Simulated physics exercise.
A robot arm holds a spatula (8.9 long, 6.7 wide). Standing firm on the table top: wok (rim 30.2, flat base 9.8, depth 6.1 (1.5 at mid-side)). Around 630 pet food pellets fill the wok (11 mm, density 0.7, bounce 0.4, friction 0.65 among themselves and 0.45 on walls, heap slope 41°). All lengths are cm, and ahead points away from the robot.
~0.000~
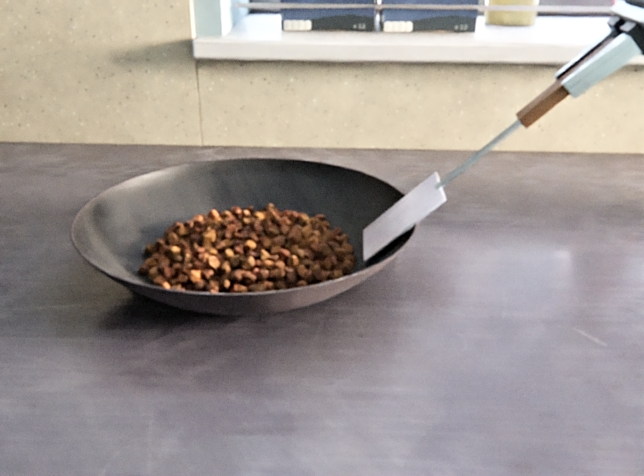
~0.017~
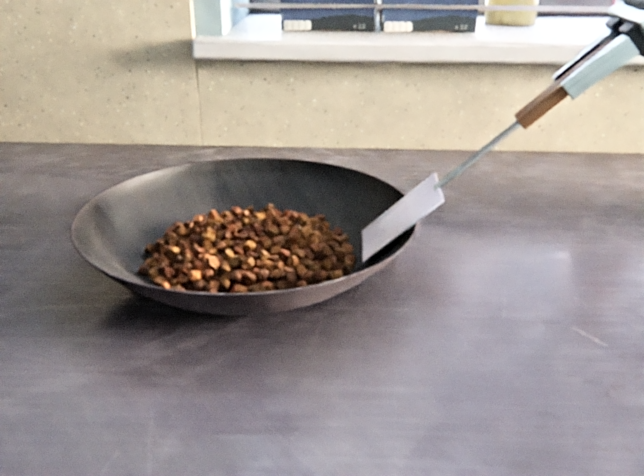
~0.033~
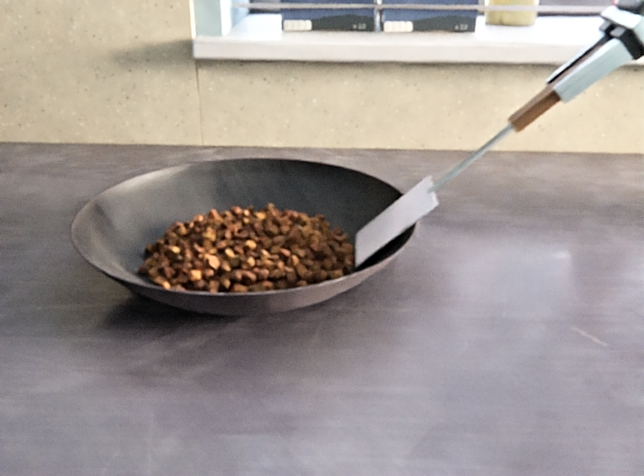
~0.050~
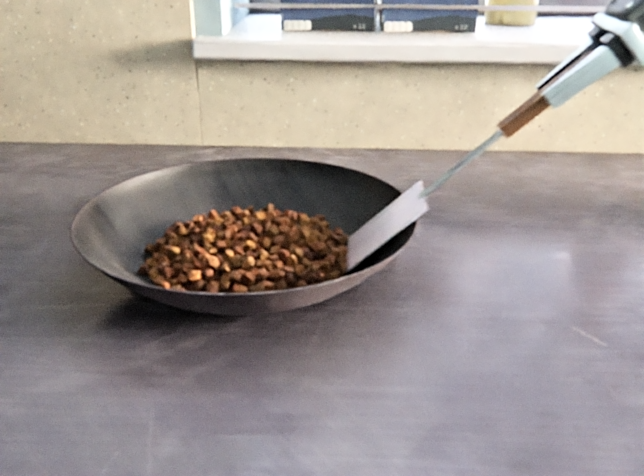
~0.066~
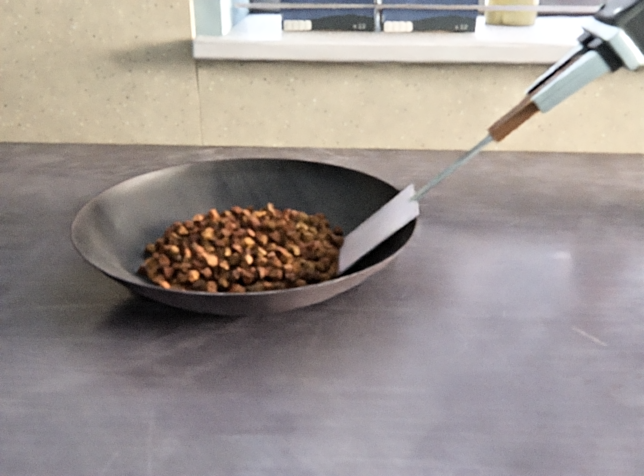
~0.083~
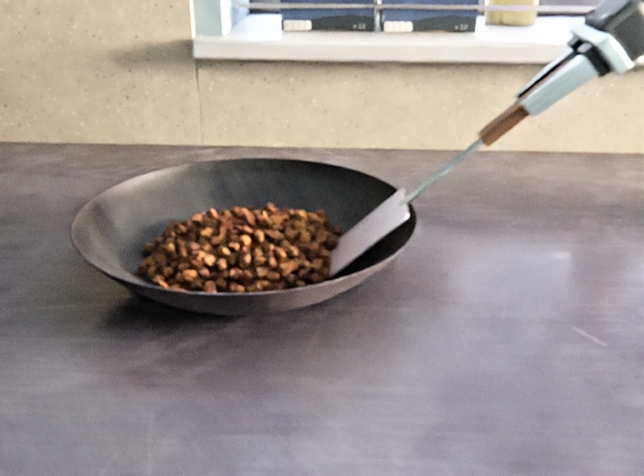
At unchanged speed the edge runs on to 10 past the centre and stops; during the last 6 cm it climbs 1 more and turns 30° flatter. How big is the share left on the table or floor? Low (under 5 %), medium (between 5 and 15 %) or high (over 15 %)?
On the table or floor the share is medium, between 5 and 15 %.
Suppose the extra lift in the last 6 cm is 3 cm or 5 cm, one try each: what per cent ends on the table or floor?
Some 5 and 10 per cent.
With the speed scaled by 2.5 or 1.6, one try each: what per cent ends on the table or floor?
Some 20 and 15 per cent.
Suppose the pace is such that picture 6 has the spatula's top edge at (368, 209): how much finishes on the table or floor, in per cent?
About 15 per cent.
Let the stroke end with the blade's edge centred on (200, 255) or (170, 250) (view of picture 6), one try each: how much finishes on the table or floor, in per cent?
Some 0 and 0 per cent.
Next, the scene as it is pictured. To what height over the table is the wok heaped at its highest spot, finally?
Some 7.5 cm.
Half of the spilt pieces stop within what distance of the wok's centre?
About 20 cm.
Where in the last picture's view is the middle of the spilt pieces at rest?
At about (40, 268).
By 0.22 s, sloping 43°, highest piece 5 above the table; 632 in the wok.
By 0.36 s, sloping 34°, highest piece 7 above the table; 632 in the wok.
By 0.63 s, sloping 13°, highest piece 7 above the table; 567 in the wok, 62 on the table or floor, 3 on the blade or in flight.
By 1.68 s, sloping 13°, highest piece 7 above the table; 566 in the wok, 66 on the table or floor.
Final count, 566 in the wok, 66 on the table or floor. That is 10 % on the table or floor.
